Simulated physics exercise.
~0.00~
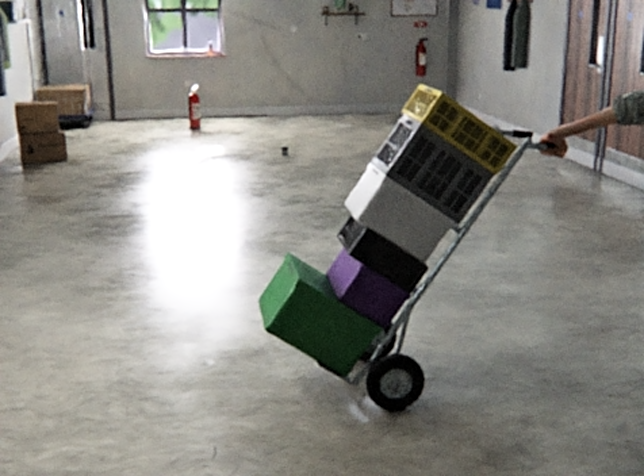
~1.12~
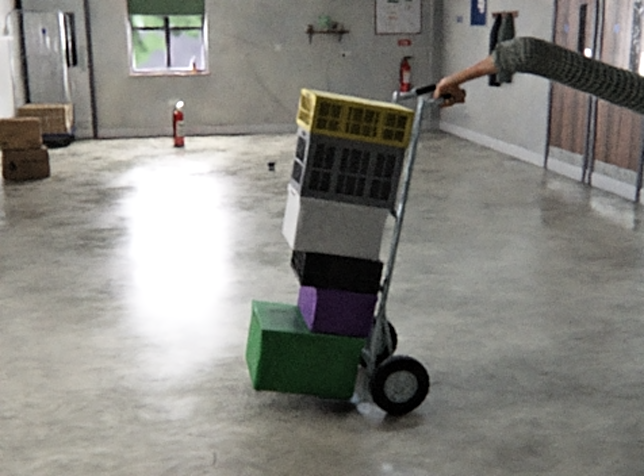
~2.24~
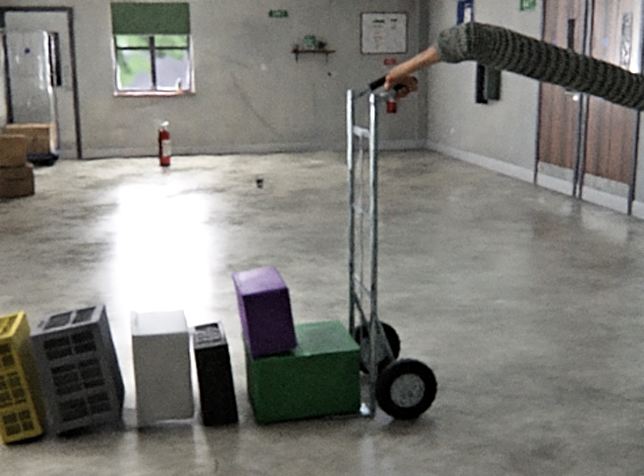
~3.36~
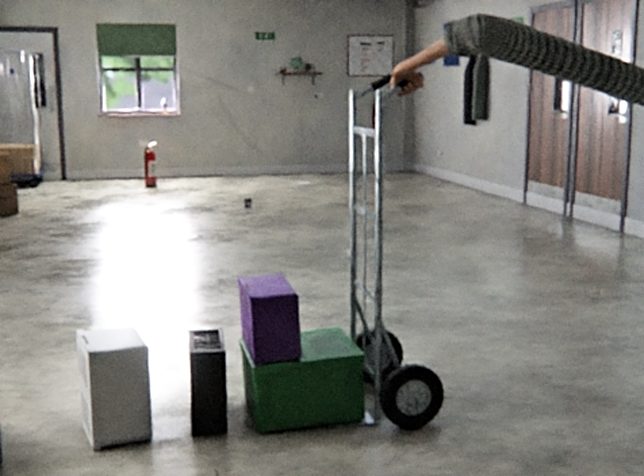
A loaded hand truck tips upright, and its stacked boxes topple left, most onto the floor.
